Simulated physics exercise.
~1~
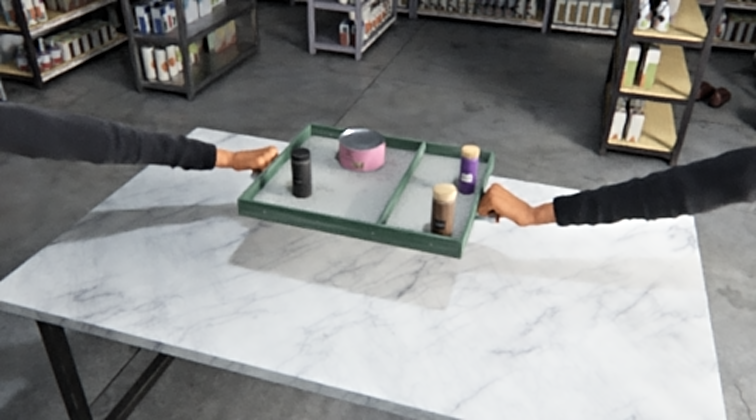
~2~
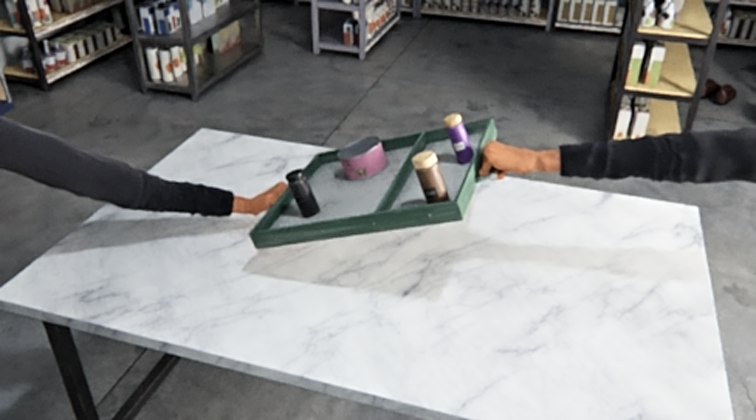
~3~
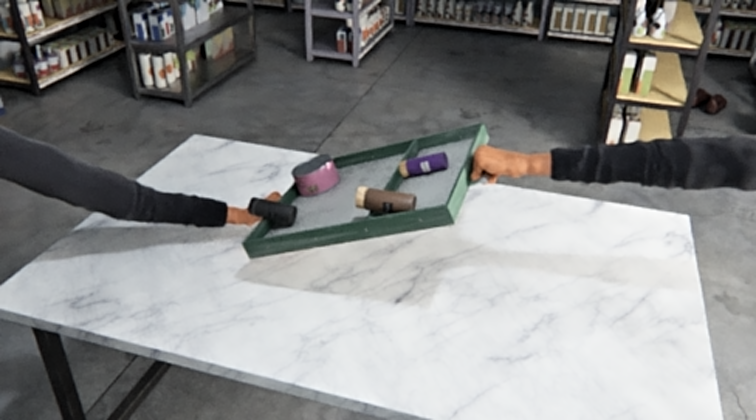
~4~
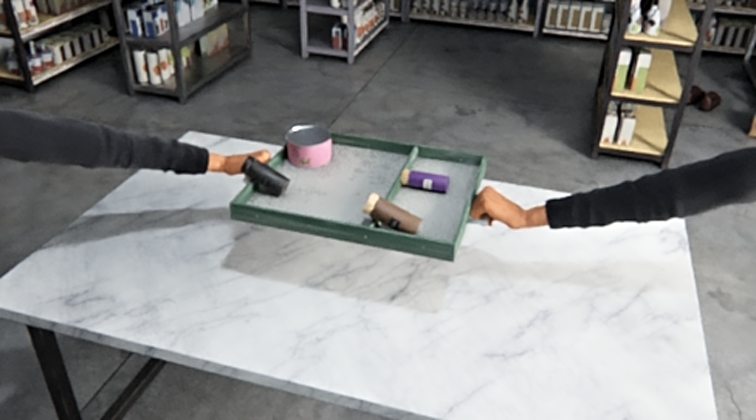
Three small shakers toppled onto their sides as two hands tipped a green tray down to the left above a marble table, and a pink tub slid left; the tray was then leveled, with the tub still upright and the shakers lying down.
